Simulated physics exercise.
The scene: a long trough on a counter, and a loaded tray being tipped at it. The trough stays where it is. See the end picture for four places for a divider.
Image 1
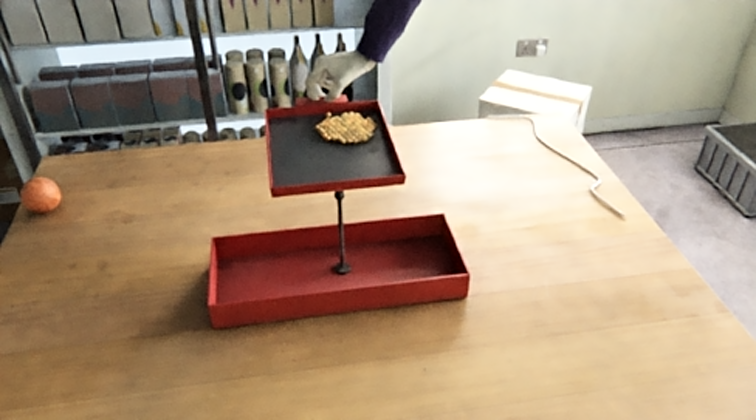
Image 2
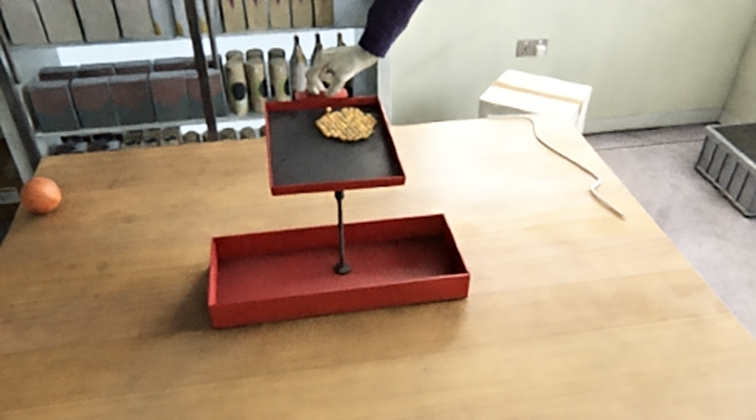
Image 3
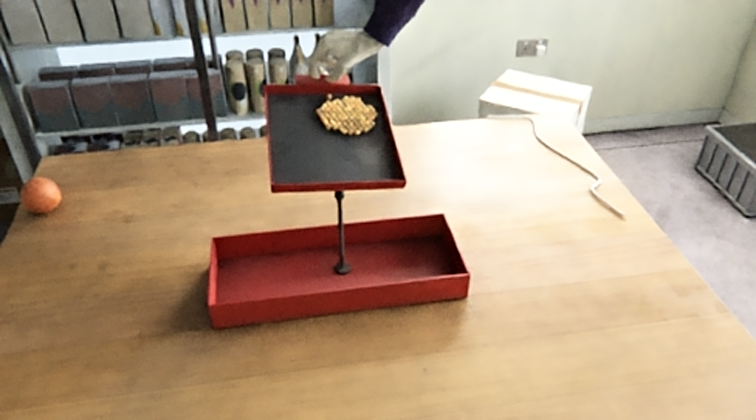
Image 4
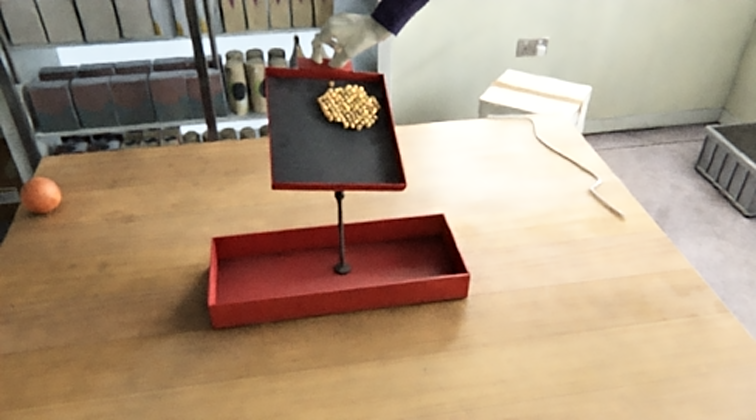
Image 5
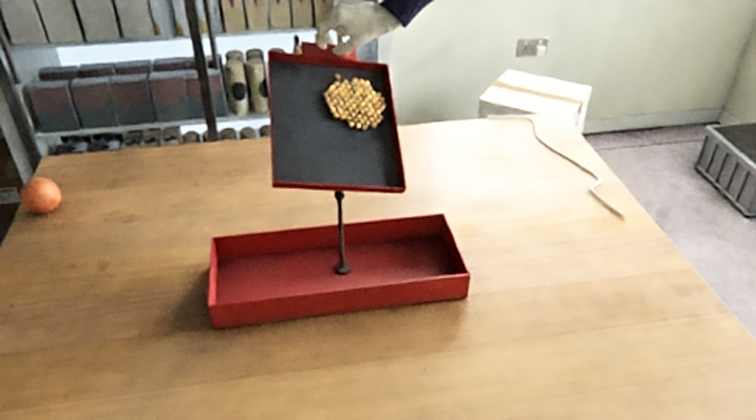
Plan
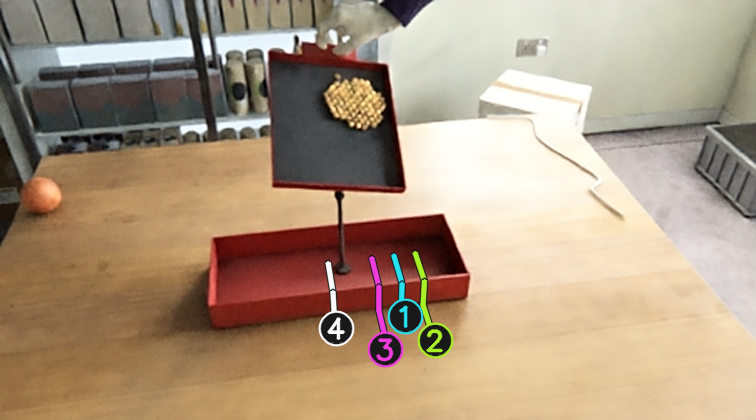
A gloved hand raising the back edge of a red-rimmed tray of dried chickpeas, tilting it steeply above a long red trough.
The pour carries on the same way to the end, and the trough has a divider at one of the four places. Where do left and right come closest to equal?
1 is best.
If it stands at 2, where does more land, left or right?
More lands on the left.
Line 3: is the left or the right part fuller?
More lands on the right.
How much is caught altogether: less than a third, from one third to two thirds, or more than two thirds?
About that: More than two thirds.
On the marked copy, line 1 crosses the front rim at (401, 282); line 2 crosses the front rim at (424, 279); line 3 crosses the front rim at (378, 285); line 4 crosses the front rim at (332, 290).
With 1, of what is caught, about a third on the left of the divider, about two thirds on the right.
With 2, of what is caught, nearly all on the left of the divider, a small part on the right.
With 3, of what is caught, a small part on the left of the divider, nearly all on the right.
With 4, of what is caught, none on the left of the divider, all on the right.
